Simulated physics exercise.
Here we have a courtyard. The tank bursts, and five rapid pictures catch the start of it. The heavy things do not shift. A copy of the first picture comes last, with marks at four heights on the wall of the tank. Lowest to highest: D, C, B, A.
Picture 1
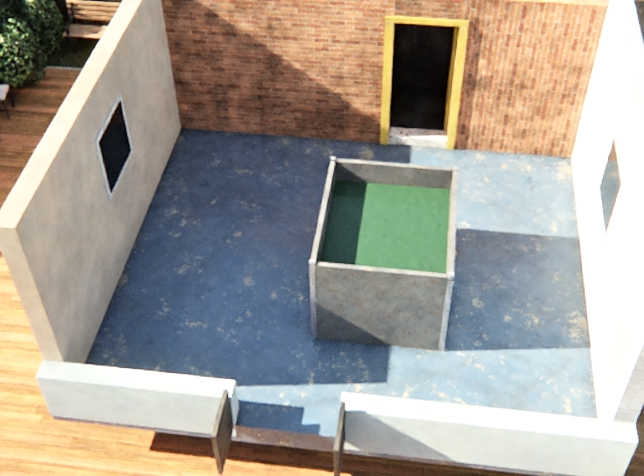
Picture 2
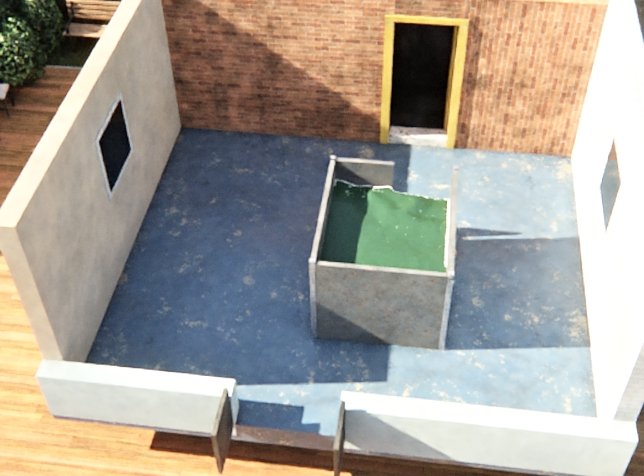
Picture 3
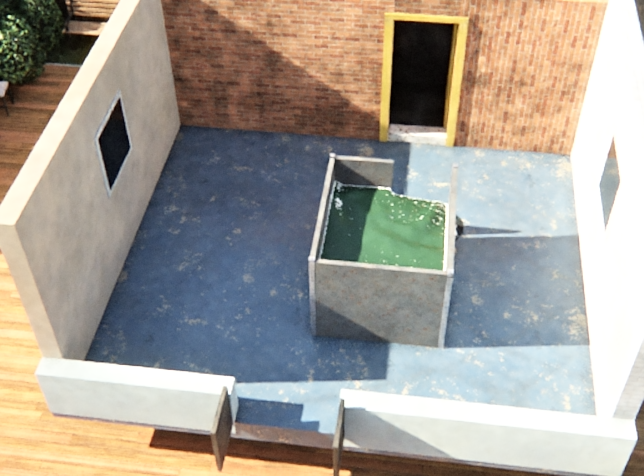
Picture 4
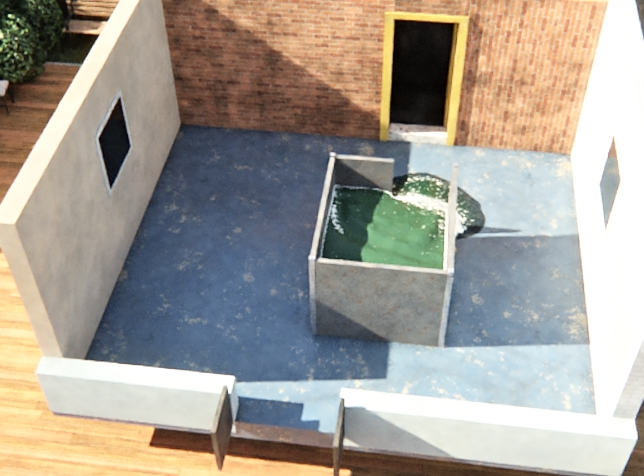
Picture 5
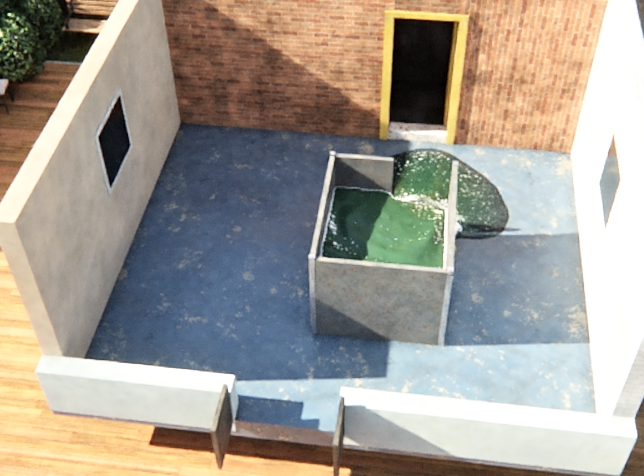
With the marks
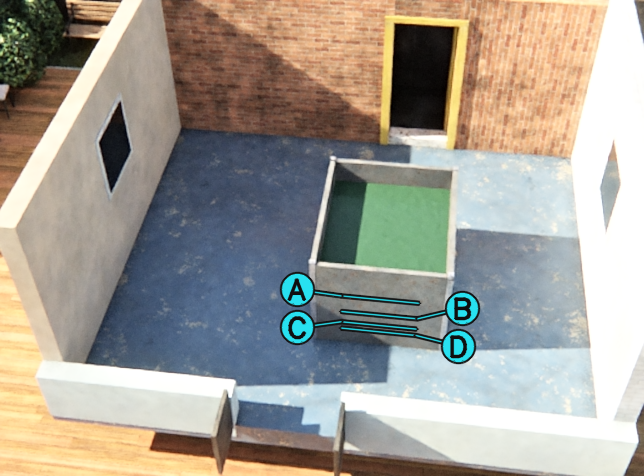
In a walled courtyard with a blue floor, green water sat still in a square tank, then rippled and poured out at the back right corner, spreading across the ground behind it.
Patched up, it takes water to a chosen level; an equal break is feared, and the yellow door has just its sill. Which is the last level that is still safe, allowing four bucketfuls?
I would pick level C.
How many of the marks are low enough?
Two of the four.
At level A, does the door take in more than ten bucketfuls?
Yes, clearly.
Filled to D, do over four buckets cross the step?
No, not at all.
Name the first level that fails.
Here it is level B.
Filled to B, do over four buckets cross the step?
Yes, that goes wrong.
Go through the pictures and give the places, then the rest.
Water in the tank at rest, its middle at (387, 232); foot of the yellow doorway at (417, 146); open gate at (288, 383).
Water covers 1 % of the ground, its front hidden from here.
Water covers 2 % of the ground, its front hidden from here.
Water covers 6 % of the ground, its front hidden from here.
Water covers 11 % of the ground and shows as far out as (498, 215).
On the marked copy, A at (379, 299); B at (379, 315); C at (378, 325); D at (378, 331); from the bottom up D, C, B, A.
Choosing A, dozens of bucketfuls pour in.
Choosing B, about 8 bucketfuls get in.
Choosing C, a splash gets over, under a bucket.
Choosing D, nothing gets over.
